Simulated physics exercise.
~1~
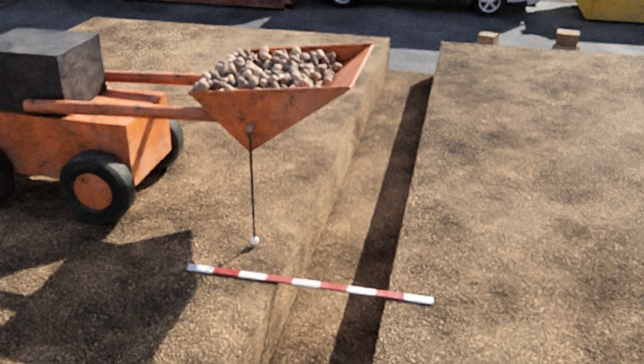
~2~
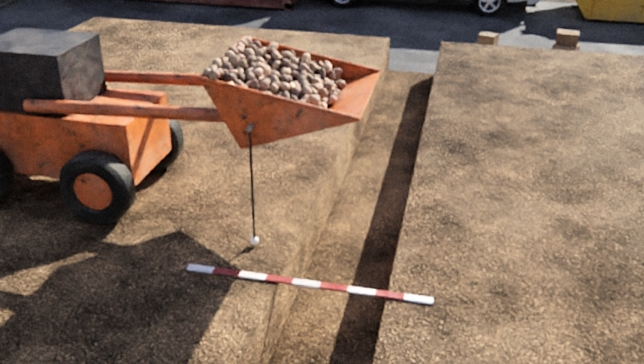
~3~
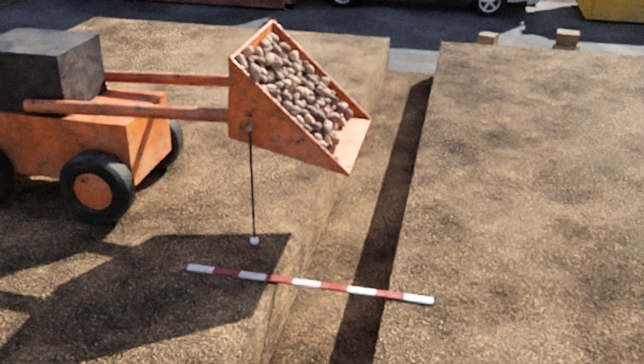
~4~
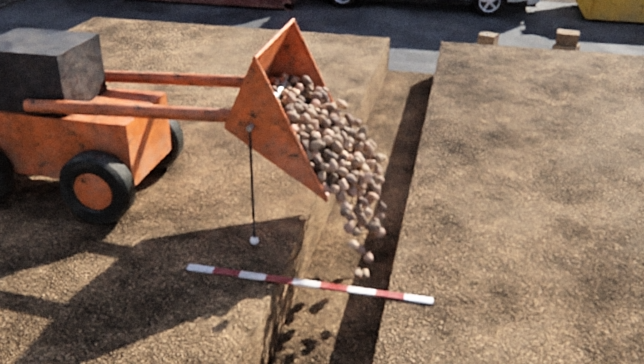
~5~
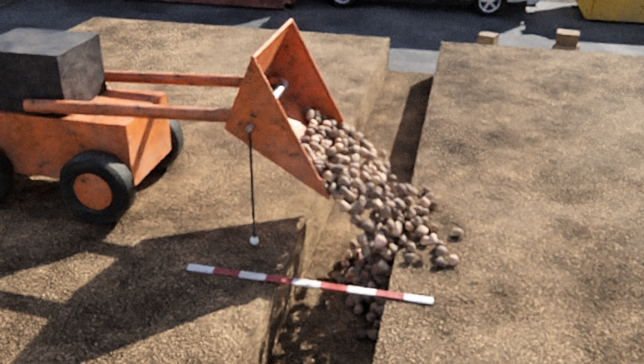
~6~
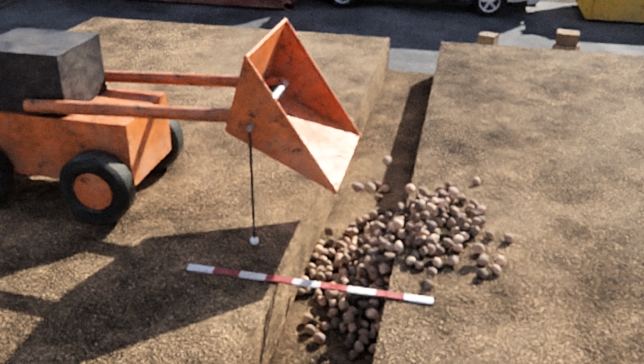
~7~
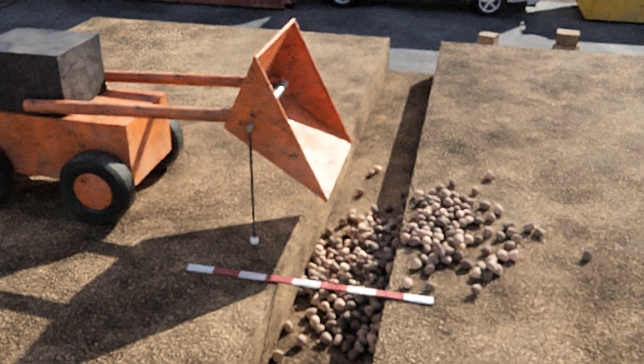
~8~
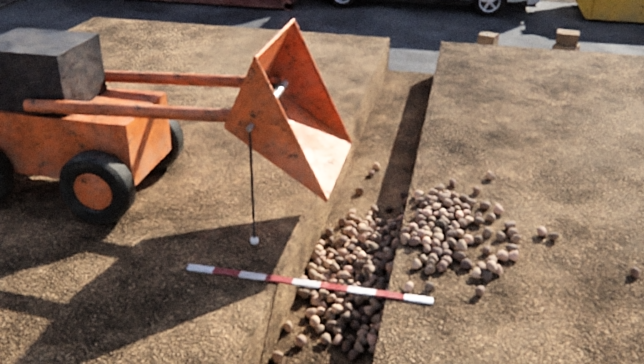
In this clip, an orange loader tips its bucket forward and rounded cobbles pour out to the right into a trench behind a red-and-white staff, the bucket rocking briefly; it ends empty and tilted, with most stones in the trench and a smaller group scattered beyond it.
